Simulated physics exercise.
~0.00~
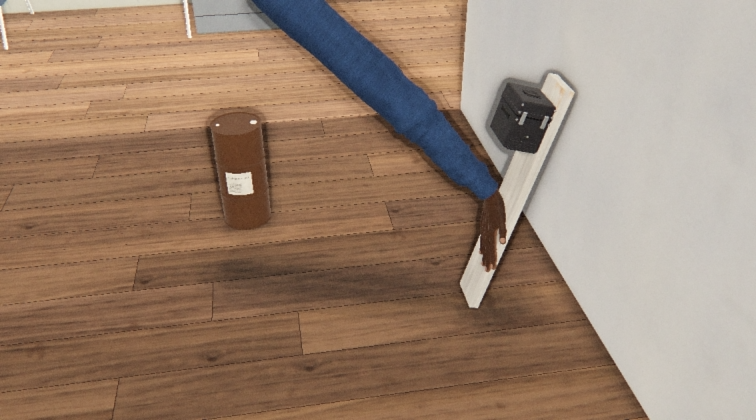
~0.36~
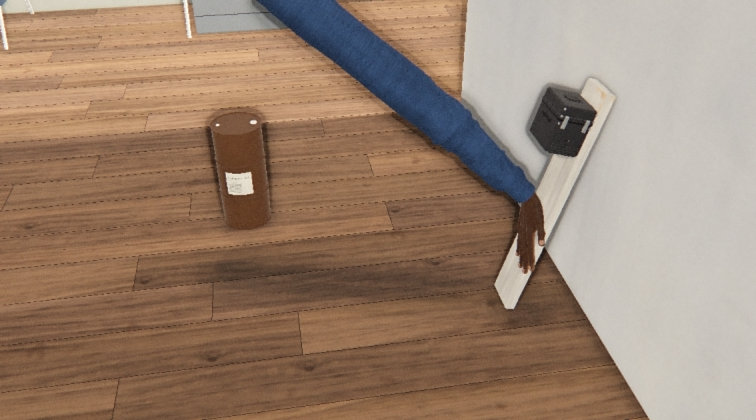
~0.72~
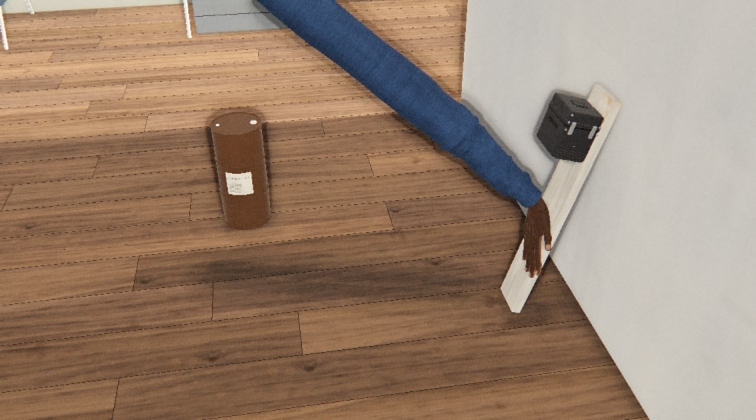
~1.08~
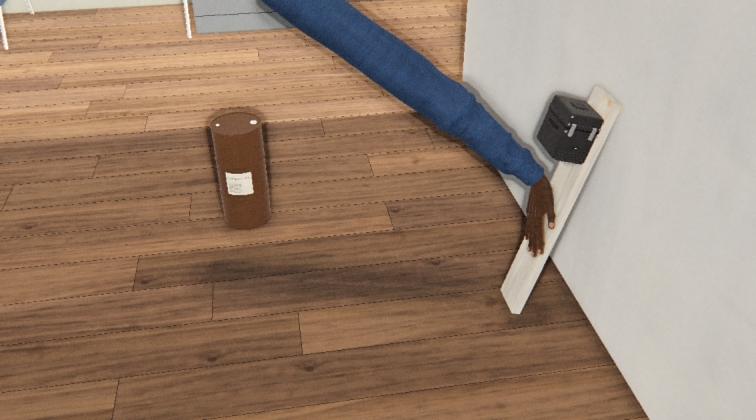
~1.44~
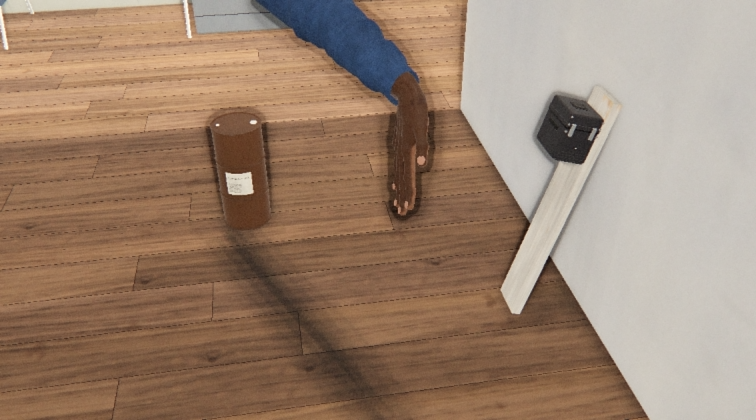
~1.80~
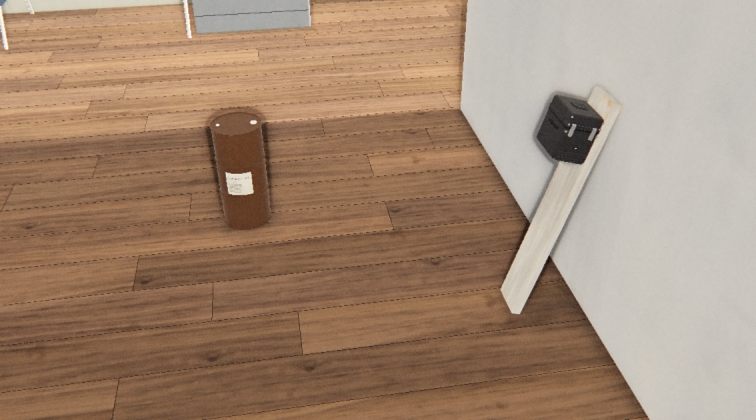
A white plank, with a small black box near its upper end, leans at a slant by a pale wall while a hand in a blue sleeve holds it. The hand shifts the plank a short way to the right, then nudges it slightly farther until it settles against the wall. The fingers let go, and the arm draws back to the left and leaves the view. A brown canister with a pale label stands untouched on the wooden floor throughout. Left alone, the plank stays propped without sliding, the box still by its upper end.
